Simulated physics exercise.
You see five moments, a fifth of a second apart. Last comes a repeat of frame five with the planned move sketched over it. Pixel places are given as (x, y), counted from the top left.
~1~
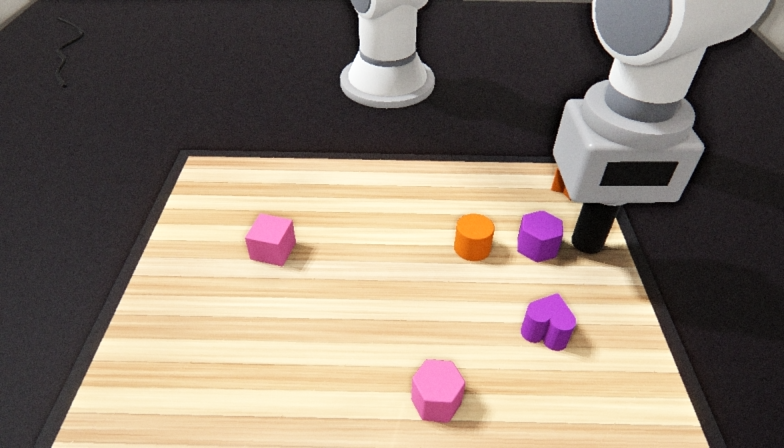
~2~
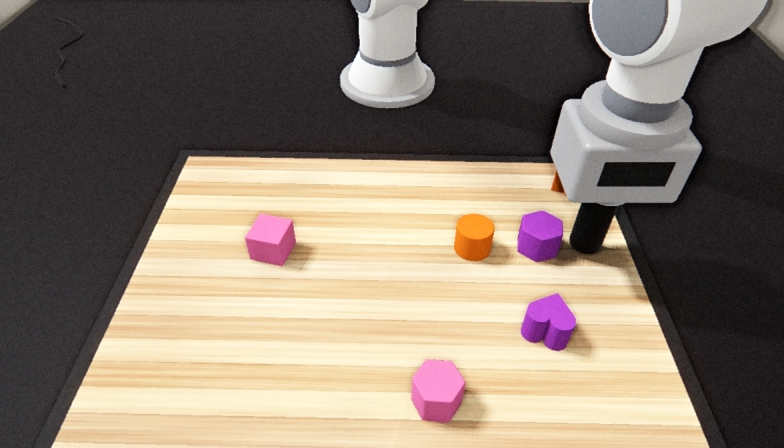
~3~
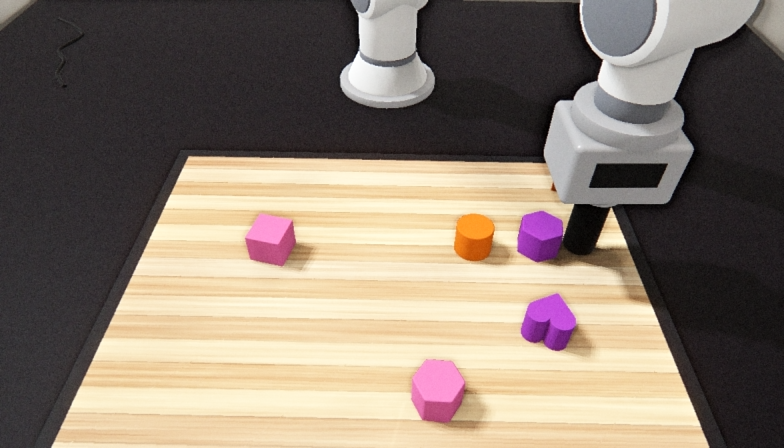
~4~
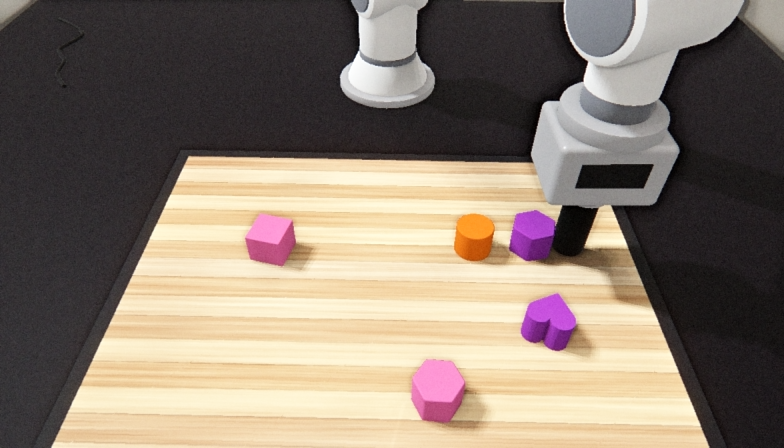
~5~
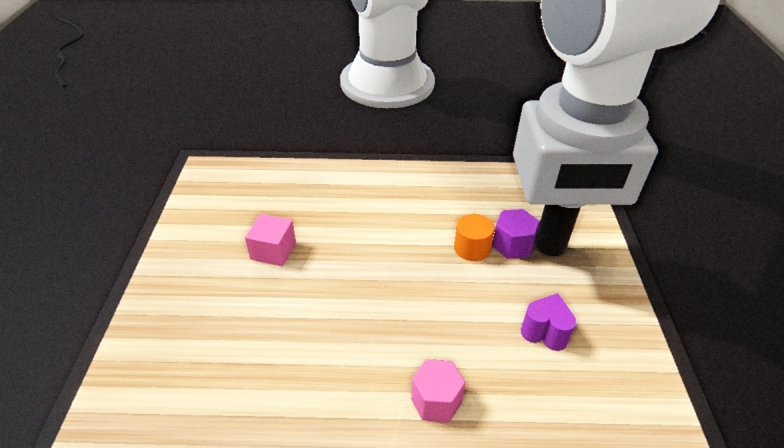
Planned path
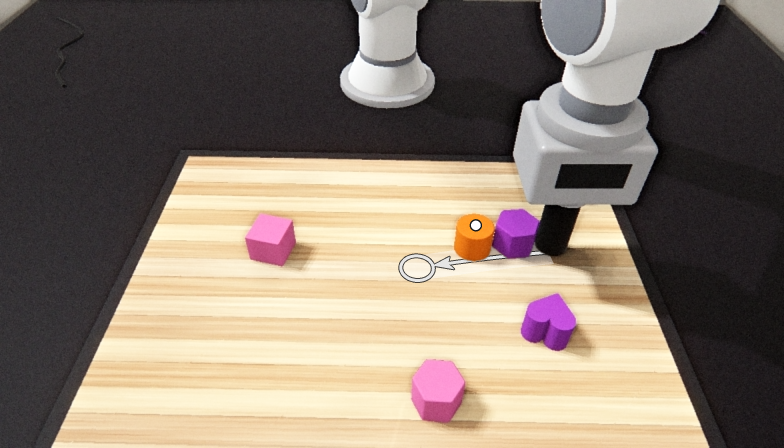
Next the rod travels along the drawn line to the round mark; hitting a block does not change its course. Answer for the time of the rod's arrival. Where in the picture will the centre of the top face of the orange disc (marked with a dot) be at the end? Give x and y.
It ends at (432, 217).
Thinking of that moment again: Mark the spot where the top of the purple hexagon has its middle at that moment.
Just about (482, 210).
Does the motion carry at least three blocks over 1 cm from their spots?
No
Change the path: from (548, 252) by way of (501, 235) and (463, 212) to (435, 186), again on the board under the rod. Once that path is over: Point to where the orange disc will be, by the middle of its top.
The orange disc ends near (440, 226).
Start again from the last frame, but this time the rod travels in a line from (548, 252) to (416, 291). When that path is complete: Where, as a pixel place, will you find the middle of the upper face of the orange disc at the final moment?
It comes to (457, 222).
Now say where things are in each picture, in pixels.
In the first picture, lower end of the rod at (587, 243), tops of blocks, orange disc at (476, 225), purple hexagon at (543, 224).
In the second picture, rod at (585, 243), blocks as before.
In the third picture, rod at (578, 244), blocks as before.
In the fourth picture, rod at (567, 245), purple hexagon at (535, 224).
In the fifth picture, rod at (550, 245), orange disc at (476, 225), purple hexagon at (518, 222).
The drawn path runs from (548, 252) directly to (417, 268); the dot is on the orange disc.
On the path given first. One third of the way, rod at (506, 249); orange disc at (450, 222); purple hexagon at (486, 212), turned 35° clockwise.
Two thirds of the way, rod at (462, 255); orange disc at (439, 220); purple hexagon at (482, 210), turned 50° clockwise.
At the end, rod at (418, 261); orange disc at (432, 217); purple hexagon at (482, 210), turned 50° clockwise.
